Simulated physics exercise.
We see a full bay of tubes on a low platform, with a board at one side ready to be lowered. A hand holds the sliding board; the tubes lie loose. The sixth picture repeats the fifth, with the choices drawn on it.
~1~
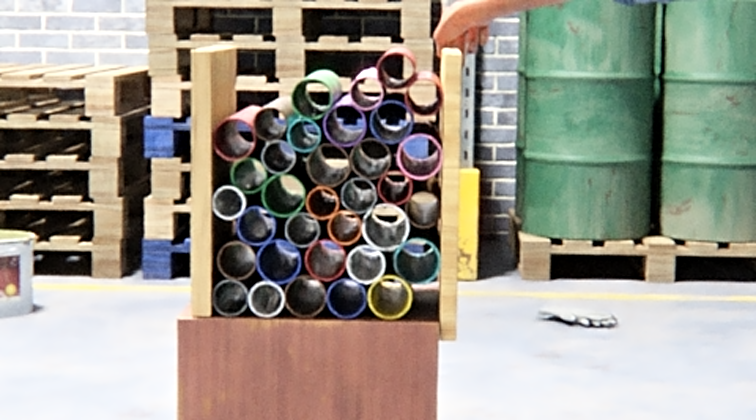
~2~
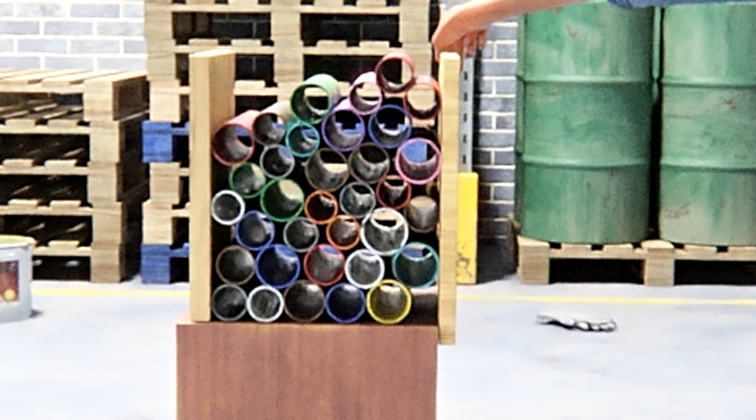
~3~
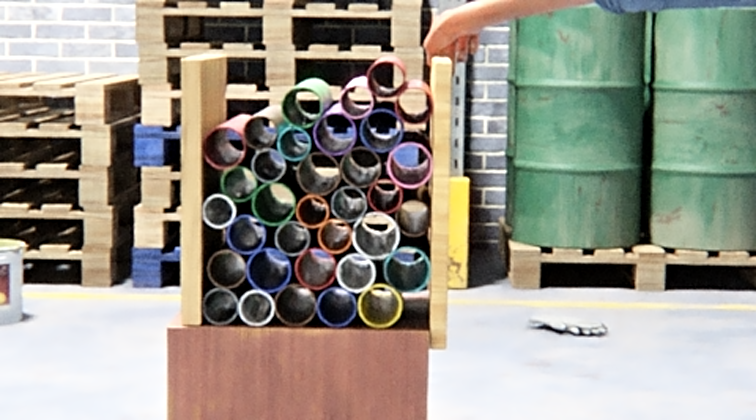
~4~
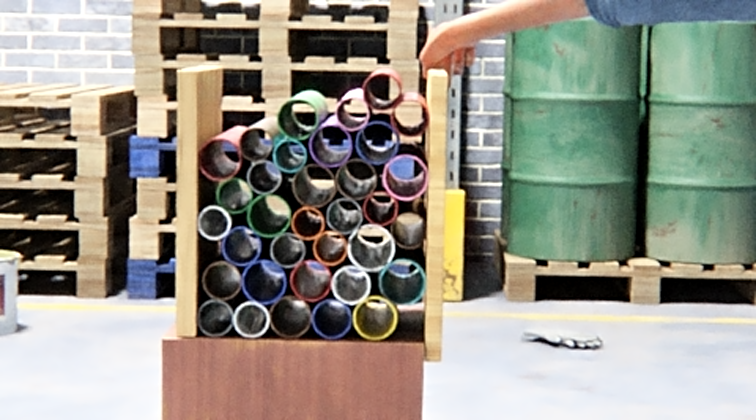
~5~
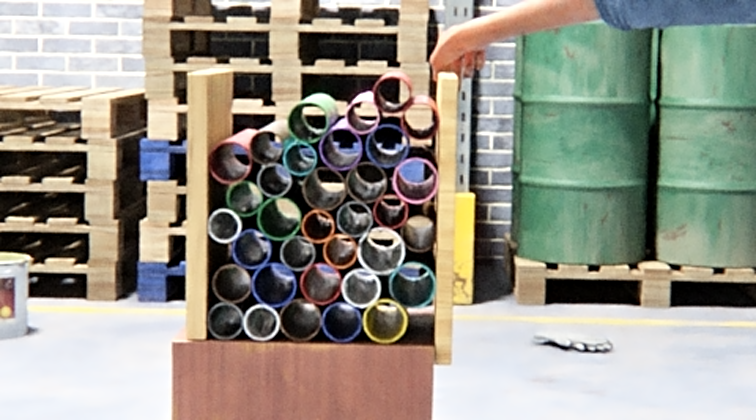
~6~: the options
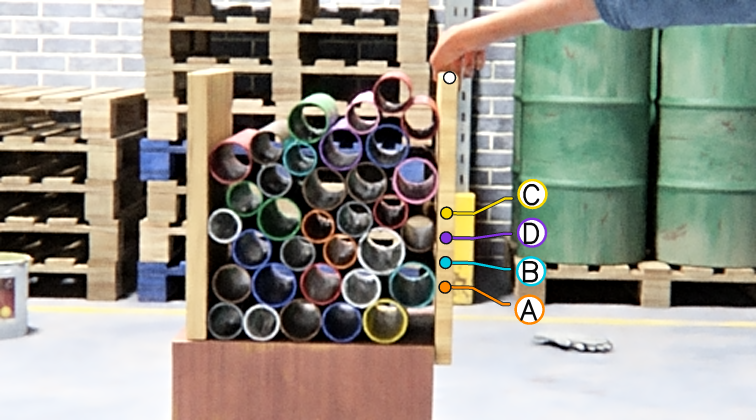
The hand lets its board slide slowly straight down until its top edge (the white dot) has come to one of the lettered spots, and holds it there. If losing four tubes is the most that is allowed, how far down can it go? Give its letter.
Stop at C.
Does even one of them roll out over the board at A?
At A: Yes.
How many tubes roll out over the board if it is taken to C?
The count is two.
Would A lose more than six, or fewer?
It loses more than six.
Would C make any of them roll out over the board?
Yes.
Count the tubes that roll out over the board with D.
The count is five.
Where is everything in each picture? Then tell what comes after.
In the first frame, a turquoise tube (418, 262); a brown tube (237, 261); a blue tube (257, 226).
In the second frame, a blue tube (255, 230); a pink tube (419, 161).
In the third frame, a grey tube (269, 166); a pink tube (356, 101).
In the fourth frame, side board (434, 205); a grey tube (216, 318).
In the fifth frame, a turquoise tube (413, 286); a brown tube (232, 284); a blue tube (252, 249).
On the marked copy, A at (445, 287); B at (445, 262); C at (446, 213); D at (446, 238); the white dot at (449, 78).
Following C. Soon after the start, top of the board (440, 138).
Later, top of the board (438, 208).
In the end, top of the board (438, 213), two out over the board.
As for the rest, A more than four out over the board; B five out over the board; D five out over the board.
